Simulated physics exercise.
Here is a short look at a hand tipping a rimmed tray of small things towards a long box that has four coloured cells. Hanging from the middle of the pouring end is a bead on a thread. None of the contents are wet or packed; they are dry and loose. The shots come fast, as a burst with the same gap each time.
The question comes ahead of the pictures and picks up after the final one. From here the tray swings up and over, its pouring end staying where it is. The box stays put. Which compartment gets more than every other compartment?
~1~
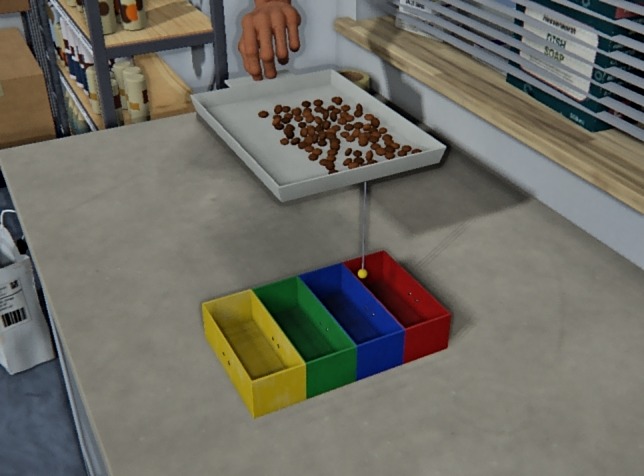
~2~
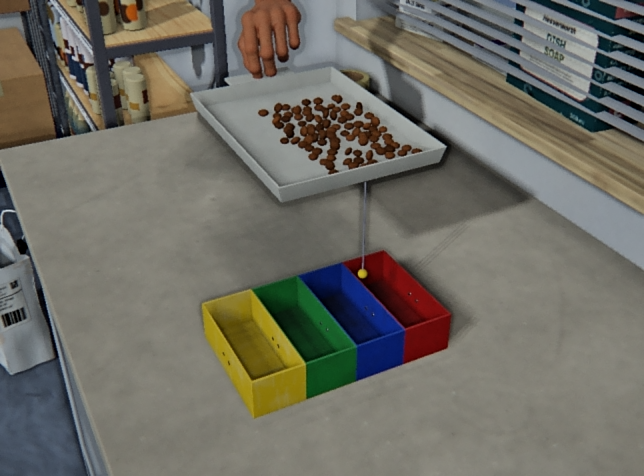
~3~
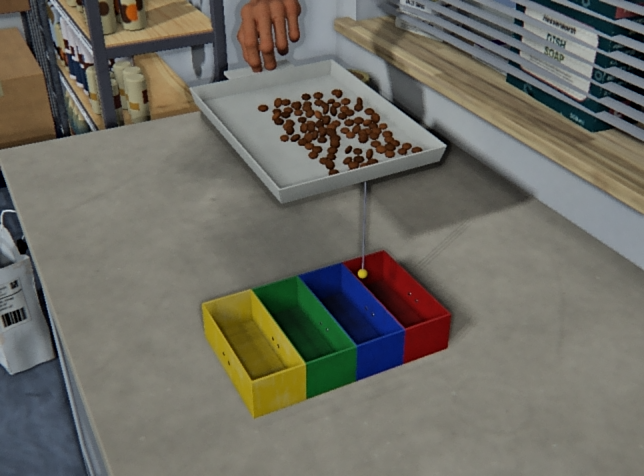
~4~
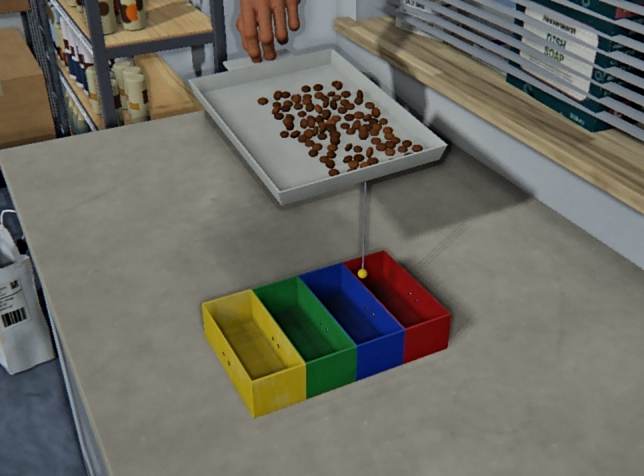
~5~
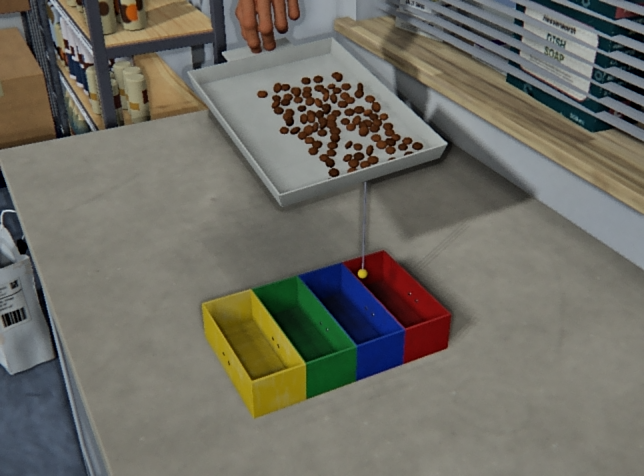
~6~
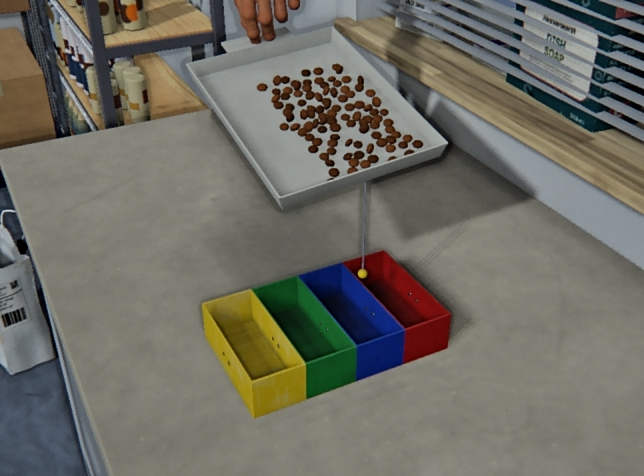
The green compartment gets the most.
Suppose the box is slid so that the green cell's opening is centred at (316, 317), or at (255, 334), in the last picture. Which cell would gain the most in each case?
For the first spot I'd say green, and for the second spot the blue cell.
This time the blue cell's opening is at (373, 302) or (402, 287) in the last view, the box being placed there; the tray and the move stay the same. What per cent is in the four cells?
You'd get 100 per cent first and 90 per cent second.
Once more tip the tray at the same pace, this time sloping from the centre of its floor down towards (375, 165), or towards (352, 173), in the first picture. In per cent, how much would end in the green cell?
0 per cent, then 10 per cent.
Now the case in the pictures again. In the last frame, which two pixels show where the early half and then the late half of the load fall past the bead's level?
Points: About (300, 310), then about (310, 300).
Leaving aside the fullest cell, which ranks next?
Second best is that blue cell.
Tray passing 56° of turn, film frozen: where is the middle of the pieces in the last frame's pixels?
Somewhere about pixel (328, 170).
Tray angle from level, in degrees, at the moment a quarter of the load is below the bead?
I'd put it at about 95 degrees.
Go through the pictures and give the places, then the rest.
In the first picture, corners of the pouring end (281, 184) and (440, 146), level; middle of the load (332, 132), bits of dog kibble; bead on its thread (363, 274); yellow cell (279, 387); green cell (331, 369); blue cell (380, 352); red cell (427, 336).
In the second picture, corners of the pouring end (281, 185) and (440, 146), level; middle of the load (332, 130).
In the third picture, corners of the pouring end (282, 186) and (441, 145), tipped barely, lowest at the left corner; middle of the load (332, 127).
In the fourth picture, corners of the pouring end (282, 189) and (441, 144), tipped a little, lowest at the left corner; middle of the load (332, 123).
In the fifth picture, corners of the pouring end (282, 191) and (441, 142), tipped a little, lowest at the left corner; middle of the load (332, 118).
In the sixth picture, corners of the pouring end (282, 194) and (442, 141), tipped a little, lowest at the left corner; middle of the load (332, 113); yellow cell (279, 387); green cell (331, 369); blue cell (380, 352); red cell (427, 336).
Just after the last frame, tray tipped steeply; almost all on the tray; just a few falling or outside the box.
A moment on, tray tipped right over; roughly half on the tray; roughly a quarter in the green cell; roughly a quarter falling or outside the box.
Further on, tray tipped past a quarter turn; the larger part in the green cell; roughly a quarter in the blue cell; about a tenth in the red cell; just a few in the yellow cell.
When it is over, tray tipped past a quarter turn; the larger part in the green cell; roughly a quarter in the blue cell; about a tenth in the red cell; just a few in the yellow cell.
